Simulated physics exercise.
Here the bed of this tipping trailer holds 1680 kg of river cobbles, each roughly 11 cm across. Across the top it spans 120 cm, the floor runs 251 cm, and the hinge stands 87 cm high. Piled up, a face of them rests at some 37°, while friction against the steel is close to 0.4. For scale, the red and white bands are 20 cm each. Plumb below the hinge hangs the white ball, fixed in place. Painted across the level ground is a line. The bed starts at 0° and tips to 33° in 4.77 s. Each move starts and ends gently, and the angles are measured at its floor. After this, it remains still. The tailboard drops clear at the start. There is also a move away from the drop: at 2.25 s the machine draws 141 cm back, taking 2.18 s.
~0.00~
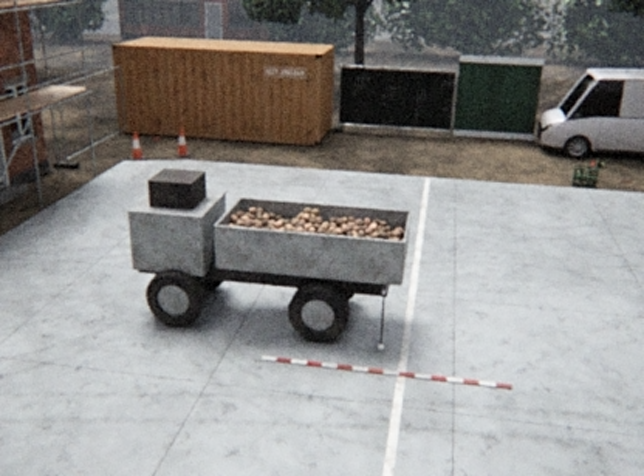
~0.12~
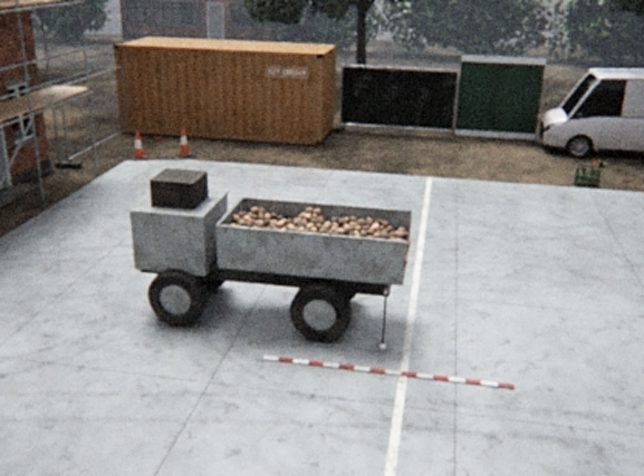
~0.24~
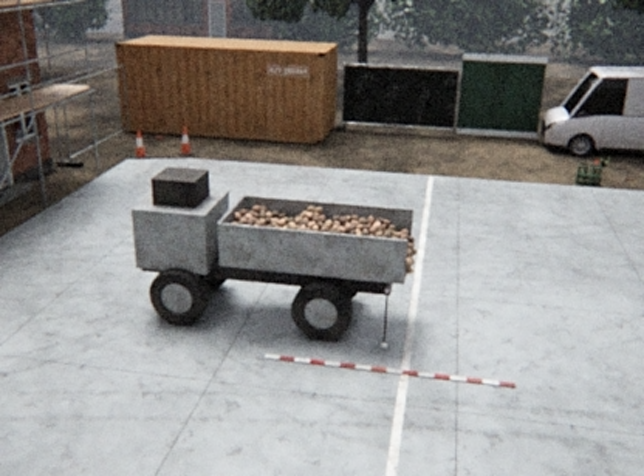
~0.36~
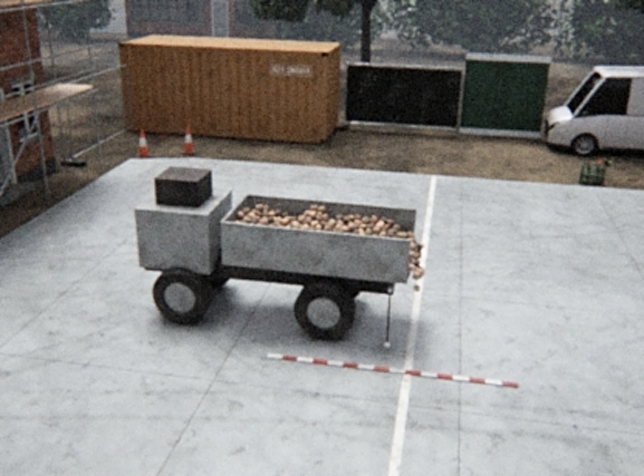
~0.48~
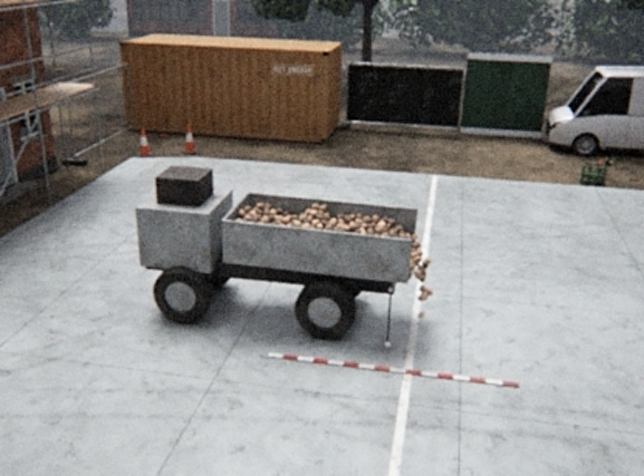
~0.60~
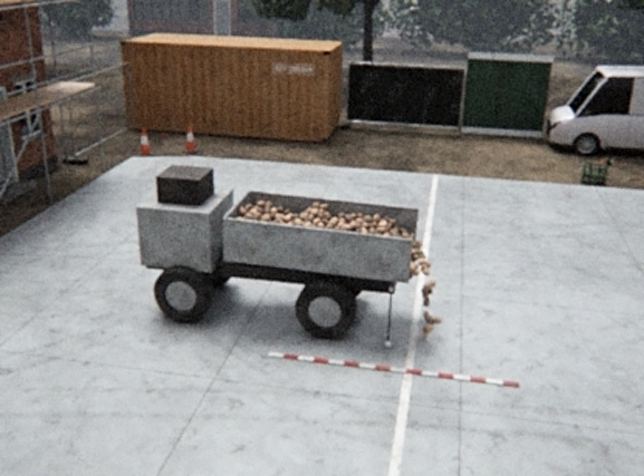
Brownish, rounded stones heaped in the open grey bed of a trailer, seen from above and to one side on a pale concrete yard, start slipping over its right end, a few at first, then a thin trickle dropping towards the ground. Behind stand an orange container, dark and green panels, a white van and two cones, with a red-and-white pole in front. The bed looks almost level, and the view shifts very slightly.
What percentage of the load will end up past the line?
About 25 per cent.
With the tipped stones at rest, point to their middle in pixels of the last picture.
Somewhere around (373, 313) in the last picture.
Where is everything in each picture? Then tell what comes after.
Lip at (401, 285), floor tilted 0°, highest stones at (296, 218), in the first picture.
The bed is at 0°, its lip at (403, 285); the top of the load is at (298, 217); the stones move at 0.0 m/s on average, in the second picture.
Lip at (404, 284), floor tilted 0°, highest stones at (296, 215); 1 % has left, in the third picture.
Lip at (407, 283), floor tilted 1°, highest stones at (300, 214); 1 % has left, in the fourth picture.
The bed is at 1°, its lip at (408, 283); the top of the load is at (290, 211); 2 % has left, in the fifth picture.
Lip at (409, 283), floor tilted 1°, highest stones at (291, 210); 3 % has left, in the sixth picture.
After 3.6 s the floor is at 28°; 45 % in the bed, 34 % short of the line, 22 % past the line; the foremost stones are at (508, 337).
After 4.9 s the floor is at 33°; 4 % in the bed, 73 % short of the line, 23 % past the line; the foremost stones are at (508, 328).
After 5.2 s the floor is at 33°; 0 % in the bed, 77 % short of the line, 23 % past the line; the foremost stones are at (508, 328).
After 8.2 s the floor is at 33°; 0 % in the bed, 77 % short of the line, 23 % past the line; the foremost stones are at (508, 328).
